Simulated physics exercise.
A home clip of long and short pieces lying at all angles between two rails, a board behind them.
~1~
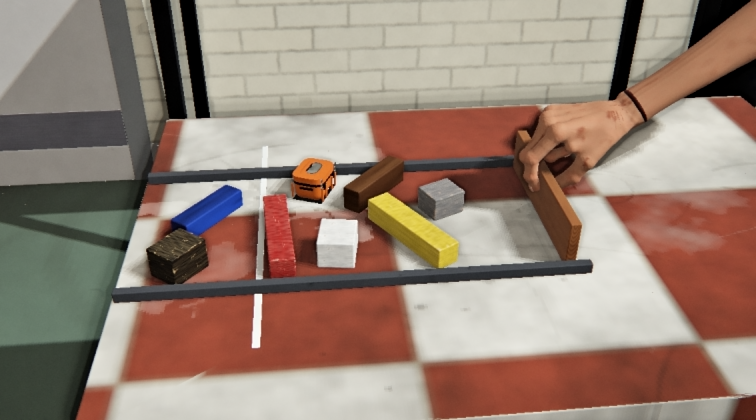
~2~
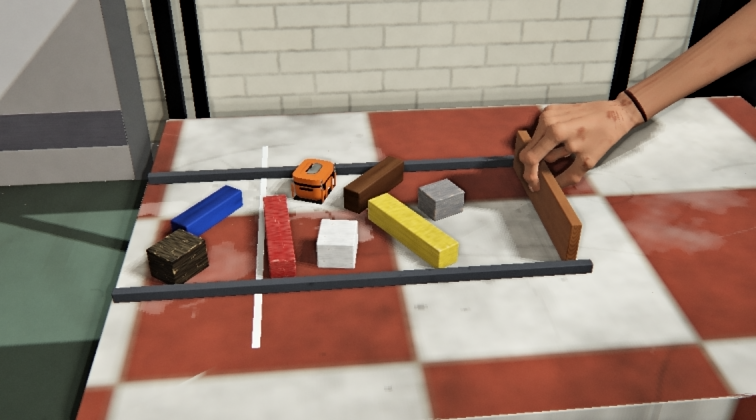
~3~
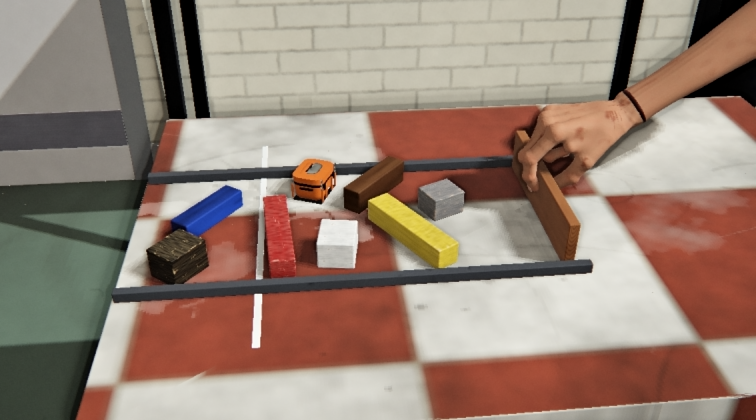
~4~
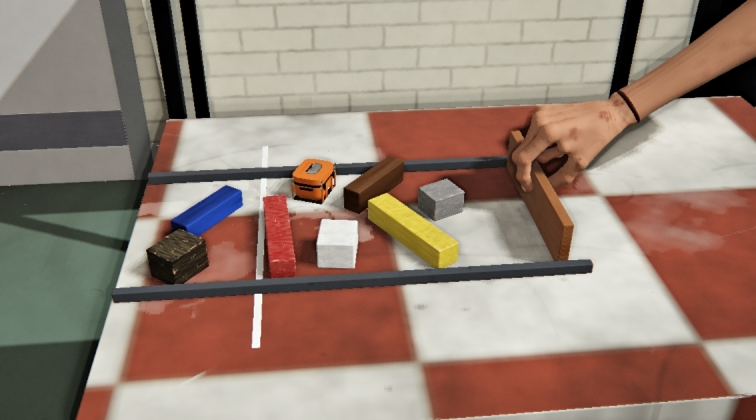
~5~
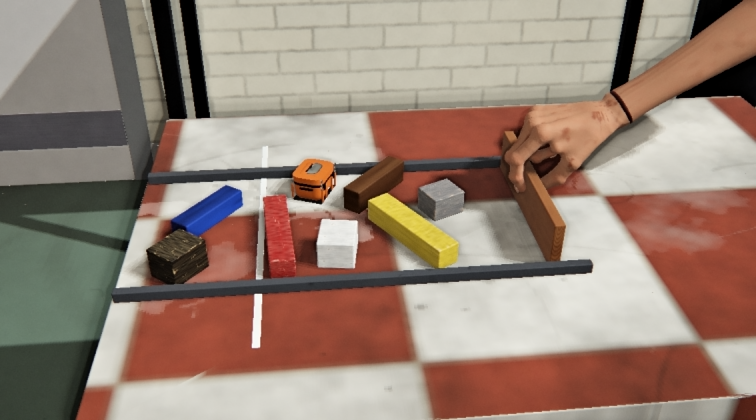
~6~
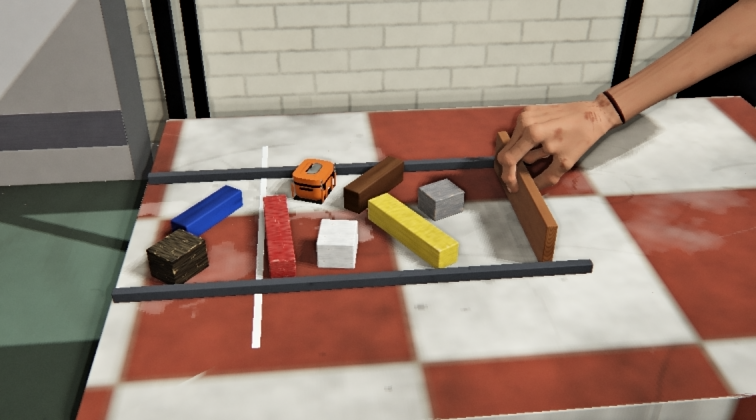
A hand slides a wooden board slightly left between two rails while the scattered blocks stay still.
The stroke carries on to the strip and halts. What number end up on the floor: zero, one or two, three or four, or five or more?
Outcome: The number that fall off is zero.
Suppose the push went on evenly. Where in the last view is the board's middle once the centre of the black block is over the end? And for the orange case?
For the black block at (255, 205), for the orange case at (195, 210).
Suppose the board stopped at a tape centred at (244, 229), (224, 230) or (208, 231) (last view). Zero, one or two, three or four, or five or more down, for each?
For each place: One or two; either one or two; 3 or 4.
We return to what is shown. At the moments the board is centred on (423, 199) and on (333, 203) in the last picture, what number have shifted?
By then 2, and 6.
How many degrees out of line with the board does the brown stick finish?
Near 40 degrees.
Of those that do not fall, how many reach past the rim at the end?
The number is 1.
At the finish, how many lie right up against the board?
That makes 3.
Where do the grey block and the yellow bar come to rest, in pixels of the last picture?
About (244, 206), and the other about (226, 241).
Early on, none off yet; black block at rest near (178, 258); blue stick at rest near (208, 212); red bar at rest near (279, 235).
Finally, the number that fall off is zero.
